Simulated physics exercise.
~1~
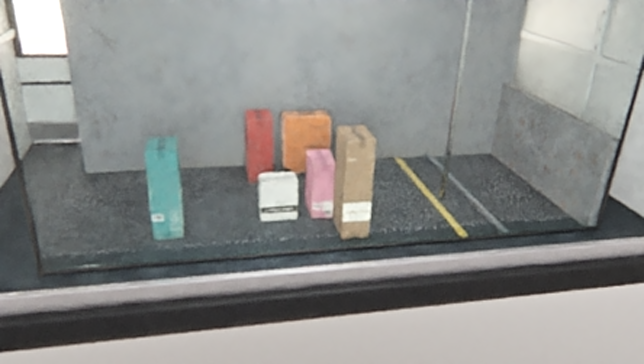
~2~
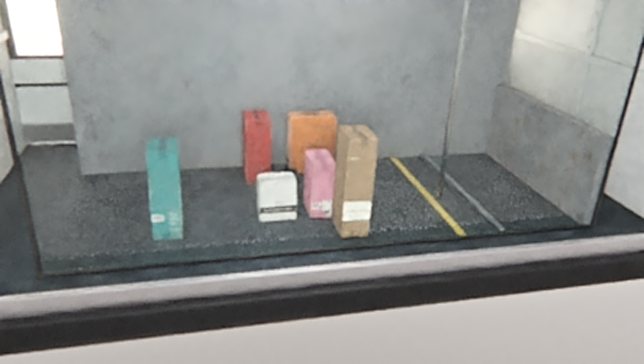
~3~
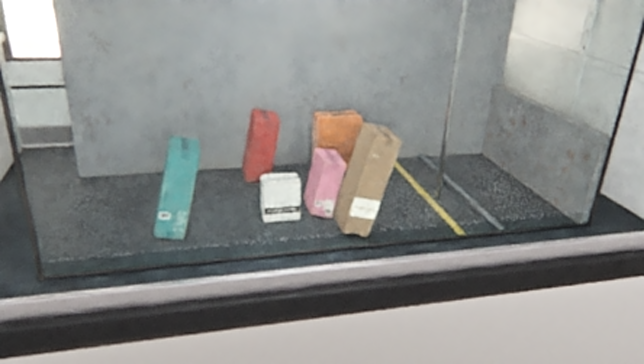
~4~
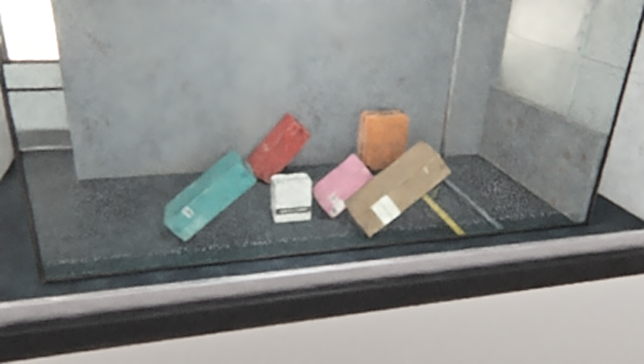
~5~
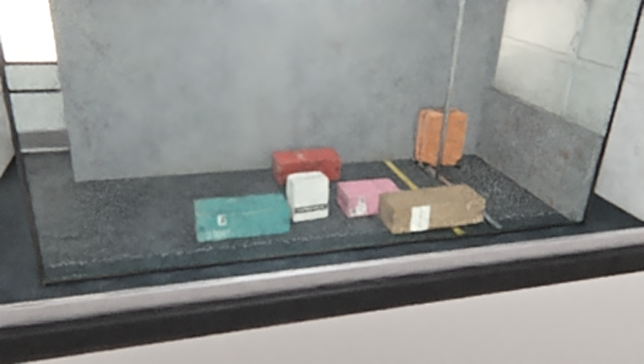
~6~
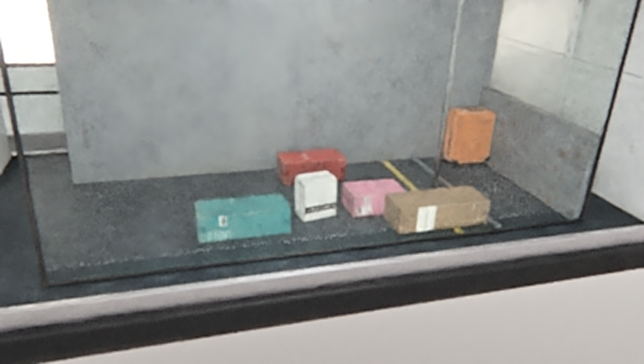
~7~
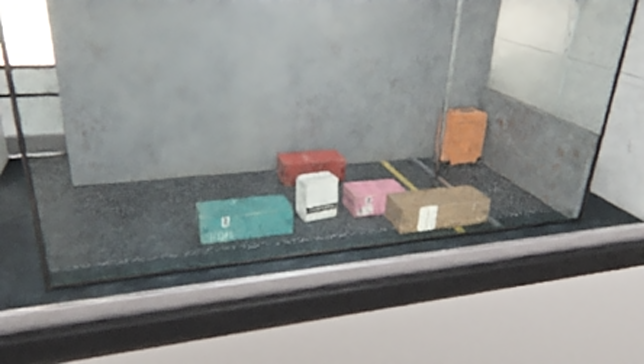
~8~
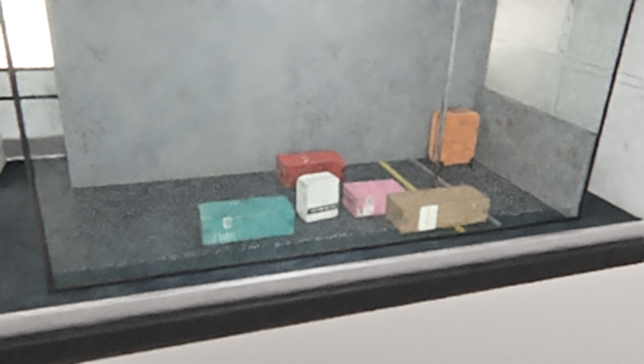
In a glass-fronted bay with grey walls and a dark speckled floor, teal, red, pink and brown boxes stand upright with a small white pack and an orange case, left of a yellow line. The orange case starts sliding right, and the teal, red, pink and brown boxes lean that way. They topple onto their sides, while the white pack stays upright and shifts slightly right. The orange case rolls on past the line towards the right wall, then drifts back a little left. It ends upright beyond the line, with the brown box lying short of it by its middle and the others also short.
